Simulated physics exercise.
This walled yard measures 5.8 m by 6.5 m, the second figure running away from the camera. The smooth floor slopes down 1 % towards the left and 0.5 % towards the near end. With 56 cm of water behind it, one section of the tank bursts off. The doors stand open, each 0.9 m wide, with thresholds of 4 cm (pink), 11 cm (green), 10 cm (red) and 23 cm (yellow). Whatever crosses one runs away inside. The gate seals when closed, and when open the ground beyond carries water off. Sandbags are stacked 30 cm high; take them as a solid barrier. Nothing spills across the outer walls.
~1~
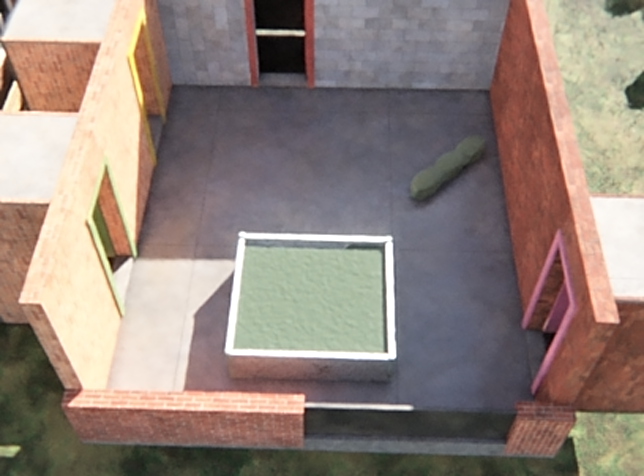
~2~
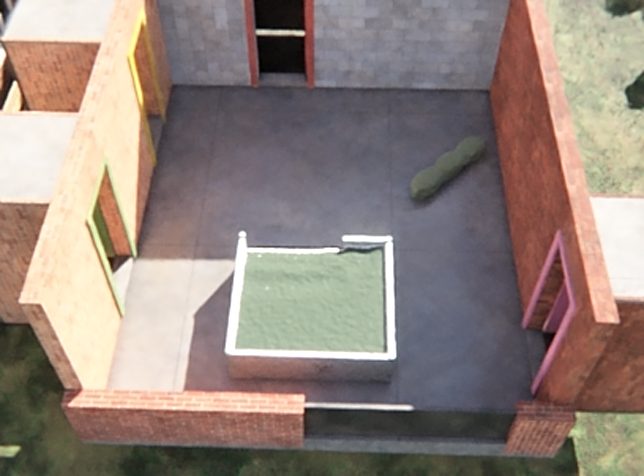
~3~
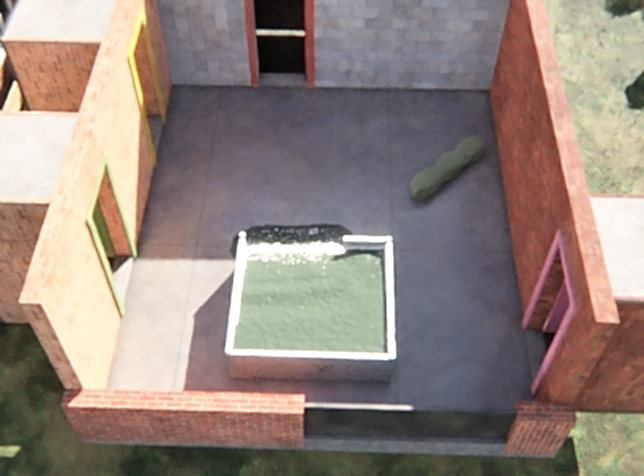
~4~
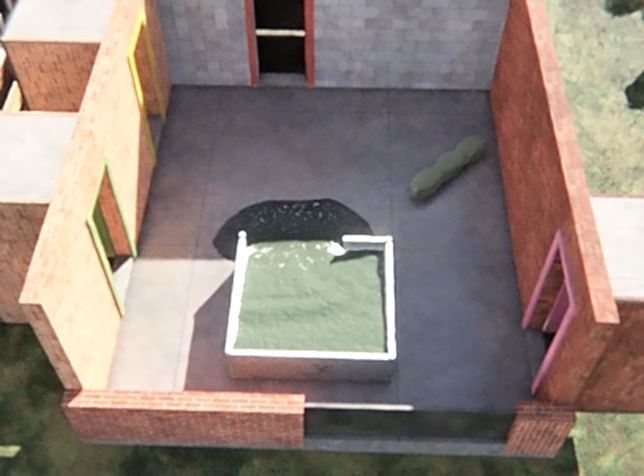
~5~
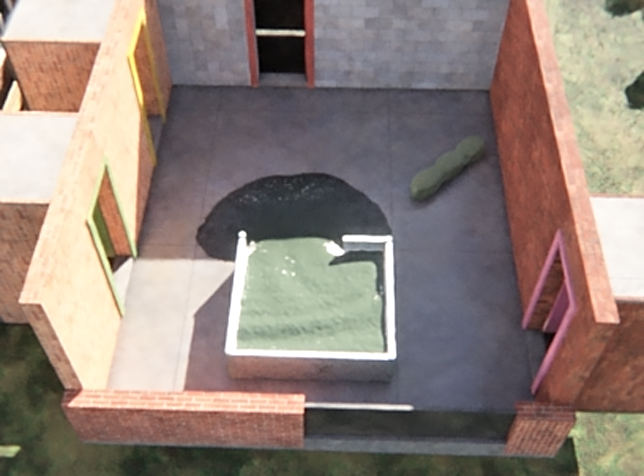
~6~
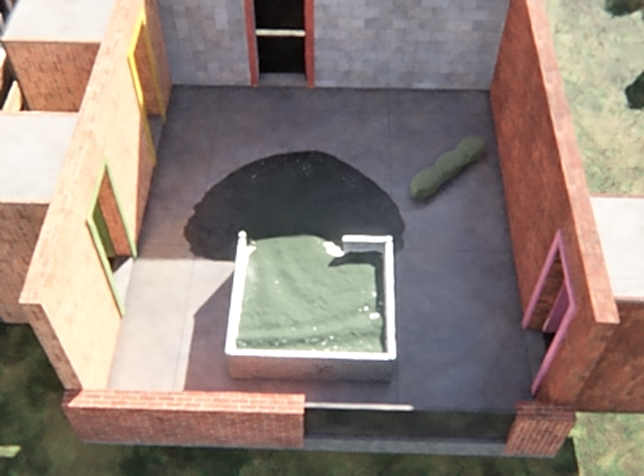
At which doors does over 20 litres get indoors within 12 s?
Door by door: At the pink door it stays under the limit; at the green door it stays under the limit; at the red door it exceeds the limit; at the yellow door it keeps below the limit.
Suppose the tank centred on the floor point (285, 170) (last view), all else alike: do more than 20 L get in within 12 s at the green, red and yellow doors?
Then: Green below, red past it, yellow under.
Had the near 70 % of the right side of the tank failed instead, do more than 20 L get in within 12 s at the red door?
Against that limit: Red under.
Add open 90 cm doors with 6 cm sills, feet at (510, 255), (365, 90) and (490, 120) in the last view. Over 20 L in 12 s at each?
In that order: Not over, over, above.
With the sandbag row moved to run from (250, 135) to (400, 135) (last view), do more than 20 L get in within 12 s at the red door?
Against that limit: Red under.
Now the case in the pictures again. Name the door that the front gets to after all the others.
Last comes the pink one.
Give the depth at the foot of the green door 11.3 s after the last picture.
About 6.5 cm.
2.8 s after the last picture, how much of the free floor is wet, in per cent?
About 55 per cent.
Then, 0.7 s after the last picture water covers 35 % of the floor and is deepest (28 cm) near (278, 254); pink door not reached, green door not reached, red door 3 cm at the sill, 0 L in, yellow door not reached.
Then, 1.5 s after the last picture water covers 45 % of the floor and is deepest (43 cm) near (173, 84); pink door not reached, green door not reached, red door 20 cm at the sill, 37 L in, yellow door 17 cm at the sill, 0 L in.
Then, 2.8 s after the last picture water covers 55 % of the floor and is deepest (24 cm) near (172, 134); pink door not reached, green door 1 cm at the sill, 0 L in, red door 18 cm at the sill, 94 L in, yellow door 15 cm at the sill, 0 L in.
Then, 6.3 s after the last picture water covers 70 % of the floor and is deepest (12 cm) near (463, 103); pink door not reached, green door 6 cm at the sill, 0 L in, red door 7 cm at the sill, 123 L in, yellow door 10 cm at the sill, 0 L in.
Then, 11.3 s after the last picture water covers 90 % of the floor and is deepest (12 cm) near (103, 403); pink door 2 cm at the sill, 0 L in, green door 6 cm at the sill, 0 L in, red door 6 cm at the sill, 123 L in, yellow door 11 cm at the sill, 0 L in.
